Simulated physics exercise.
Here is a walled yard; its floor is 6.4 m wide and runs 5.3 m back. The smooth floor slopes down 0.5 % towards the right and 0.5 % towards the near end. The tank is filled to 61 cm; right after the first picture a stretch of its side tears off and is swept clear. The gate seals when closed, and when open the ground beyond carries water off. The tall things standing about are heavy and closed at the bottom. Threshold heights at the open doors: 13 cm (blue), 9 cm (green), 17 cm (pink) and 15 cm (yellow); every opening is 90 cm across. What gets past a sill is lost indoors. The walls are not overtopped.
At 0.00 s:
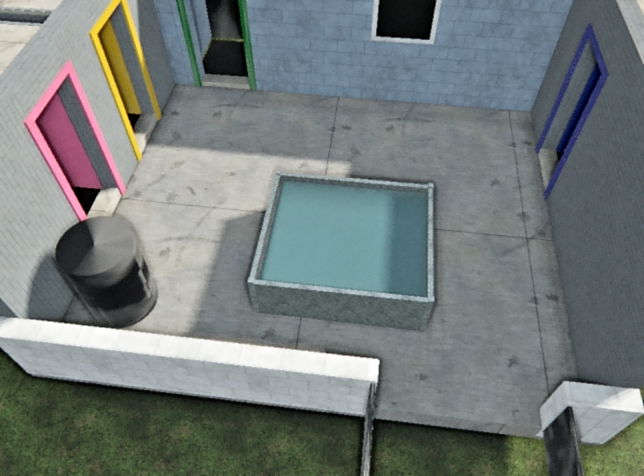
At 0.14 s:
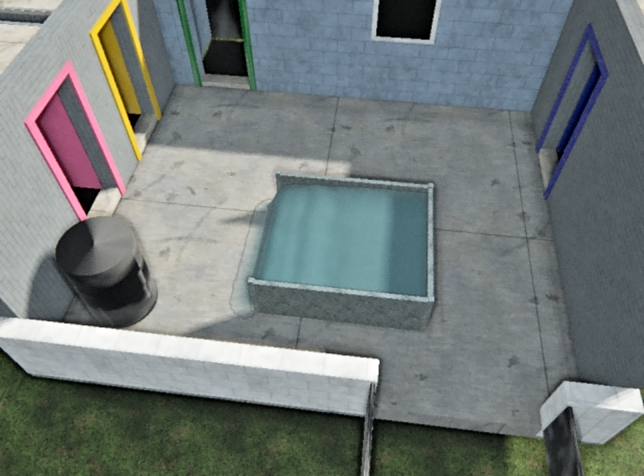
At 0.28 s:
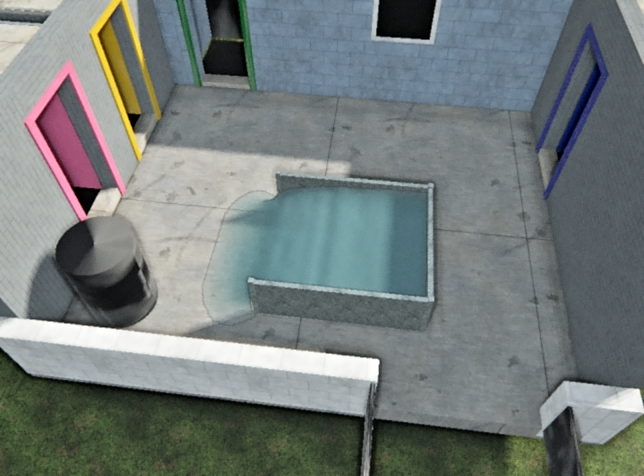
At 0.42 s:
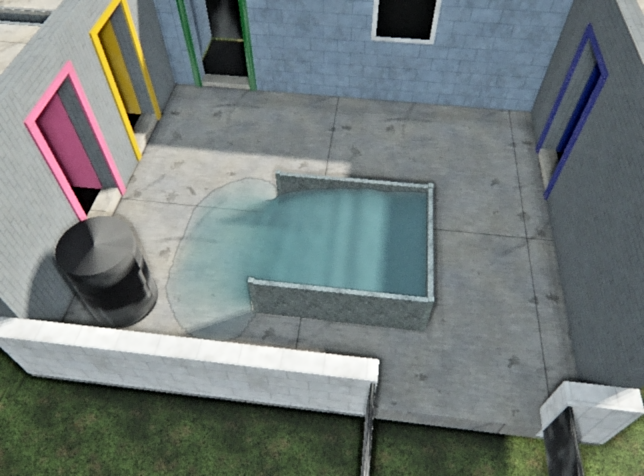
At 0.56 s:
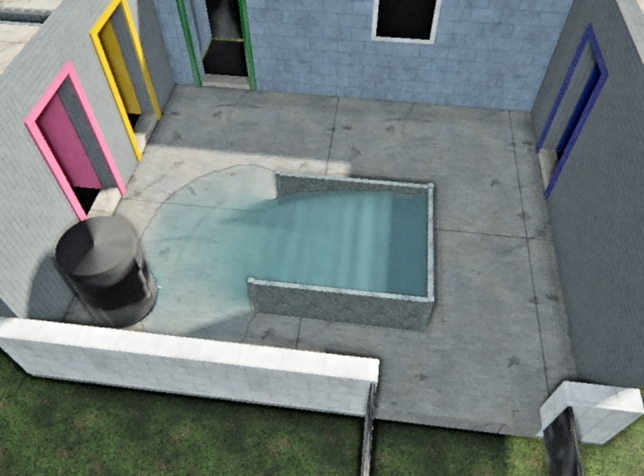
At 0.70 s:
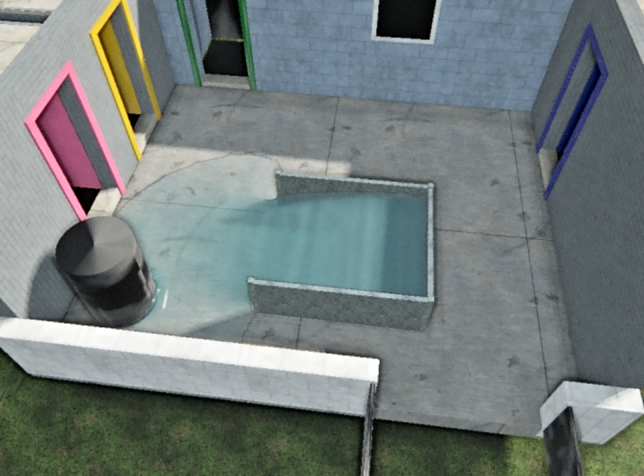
In a walled yard with brightly framed doorways, the left side of a square water tank gave way, and the water poured out, fanning across the concrete floor until it reached the dark barrel.
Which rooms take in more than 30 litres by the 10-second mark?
Door by door: At the blue door it does not reach the limit; at the green door it goes over the limit; at the pink door it passes the limit; at the yellow door it does not reach the limit.
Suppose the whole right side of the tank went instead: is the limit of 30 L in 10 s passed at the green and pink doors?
Then: Green below, pink below.
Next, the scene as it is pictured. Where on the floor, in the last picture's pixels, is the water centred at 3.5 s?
Near (214, 231).
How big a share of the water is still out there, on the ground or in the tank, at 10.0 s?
Roughly 80 in a hundred.
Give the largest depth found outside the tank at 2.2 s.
About 38 cm.
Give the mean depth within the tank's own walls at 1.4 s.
Some 33 cm.
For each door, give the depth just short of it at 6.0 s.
In cm: Blue 3, green 13, pink 7, yellow 6.
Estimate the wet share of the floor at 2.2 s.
Near 35 per cent is wet.
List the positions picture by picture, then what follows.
The first frame shows still water, 61 cm deep, in the tank at (347, 235).
In the second frame, the front is at a hidden place, 1.0 m from the gap at (271, 245); 0.4 m2 of floor is under water; 61 cm left at the back of the tank.
In the third frame, the front is at (253, 197), 1.1 m from the gap at (271, 247); 1.3 m2 of floor is under water; 61 cm left at the back of the tank.
In the fourth frame, the front is at (233, 186), 1.5 m from the gap at (271, 248); 2.6 m2 of floor is under water; 61 cm left at the back of the tank.
In the fifth frame, water pours out at (271, 248) and has run 1.9 m, to (165, 207); typically 8 cm deep outside, 59 cm at the tank's back.
In the sixth frame, the front is at a hidden place, 2.4 m from the gap at (271, 248); 5.5 m2 of floor is under water; 52 cm left at the back of the tank.
After 1.4 s water covers 30 % of the floor and is deepest (40 cm) near (104, 233); blue door not reached, green door not reached, pink door 35 cm at the sill, 38 L in, yellow door 8 cm at the sill, 0 L in.
After 2.2 s water covers 35 % of the floor and is deepest (38 cm) near (67, 309); blue door not reached, green door not reached, pink door 35 cm at the sill, 124 L in, yellow door 17 cm at the sill, 0 L in.
After 3.5 s water covers 45 % of the floor and is deepest (30 cm) near (49, 348); blue door not reached, green door 20 cm at the sill, 26 L in, pink door 23 cm at the sill, 198 L in, yellow door 12 cm at the sill, 2 L in.
After 6.0 s water covers 85 % of the floor and is deepest (15 cm) near (574, 396); blue door 3 cm at the sill, 0 L in, green door 13 cm at the sill, 89 L in, pink door 7 cm at the sill, 207 L in, yellow door 6 cm at the sill, 2 L in.
After 10.0 s water covers 100 % of the floor and is deepest (11 cm) near (433, 267); blue door 9 cm at the sill, 0 L in, green door 4 cm at the sill, 99 L in, pink door 7 cm at the sill, 207 L in, yellow door 4 cm at the sill, 2 L in.
